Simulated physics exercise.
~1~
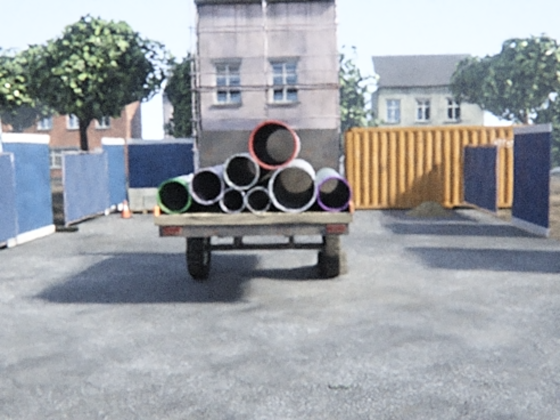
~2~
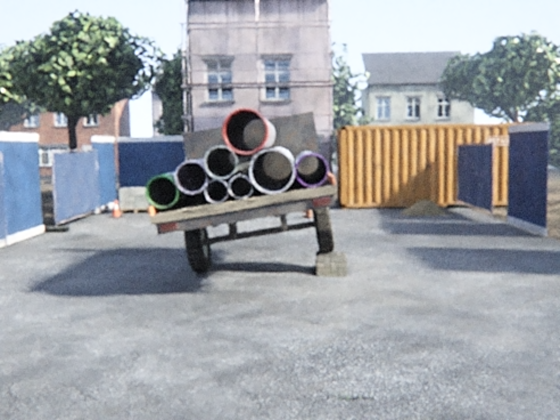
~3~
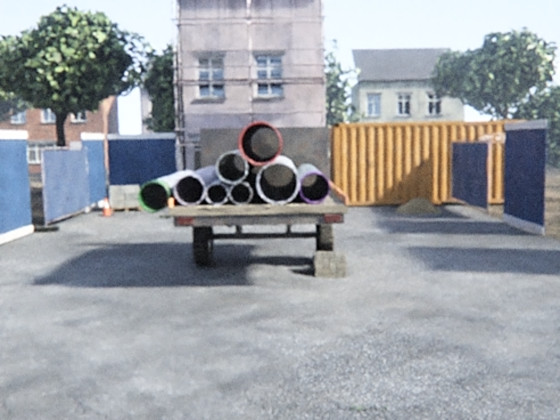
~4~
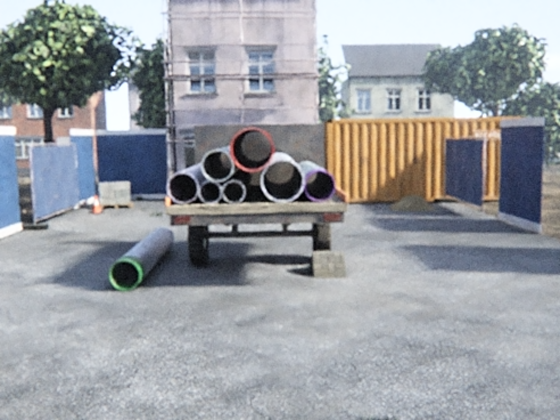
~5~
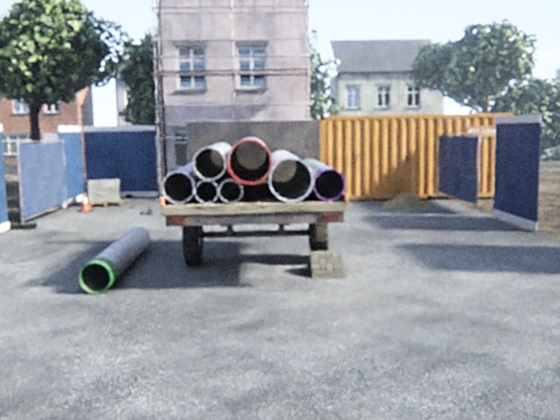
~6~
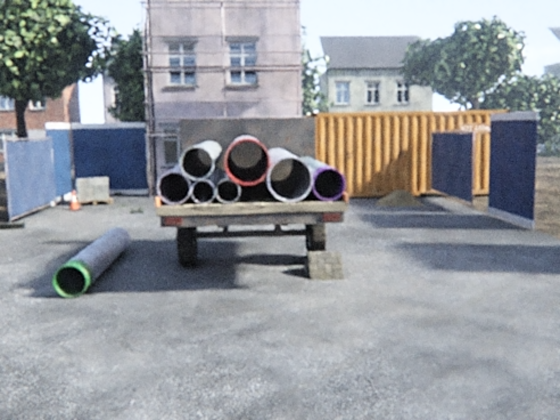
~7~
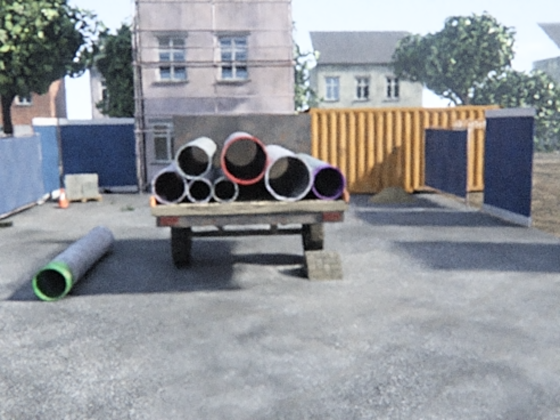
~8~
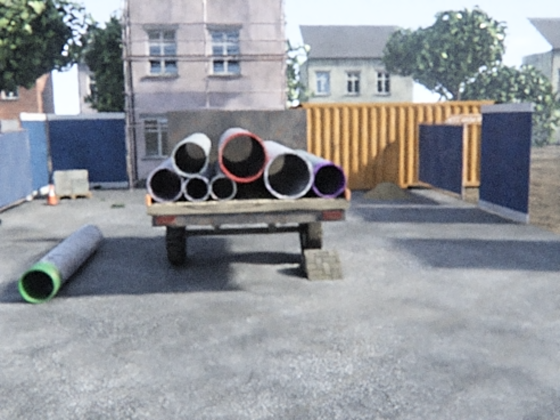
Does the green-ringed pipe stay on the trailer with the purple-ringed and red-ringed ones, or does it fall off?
The green-ringed pipe falls off the left side and ends up on the ground. The purple-ringed and red-ringed pipes stay aboard the trailer.
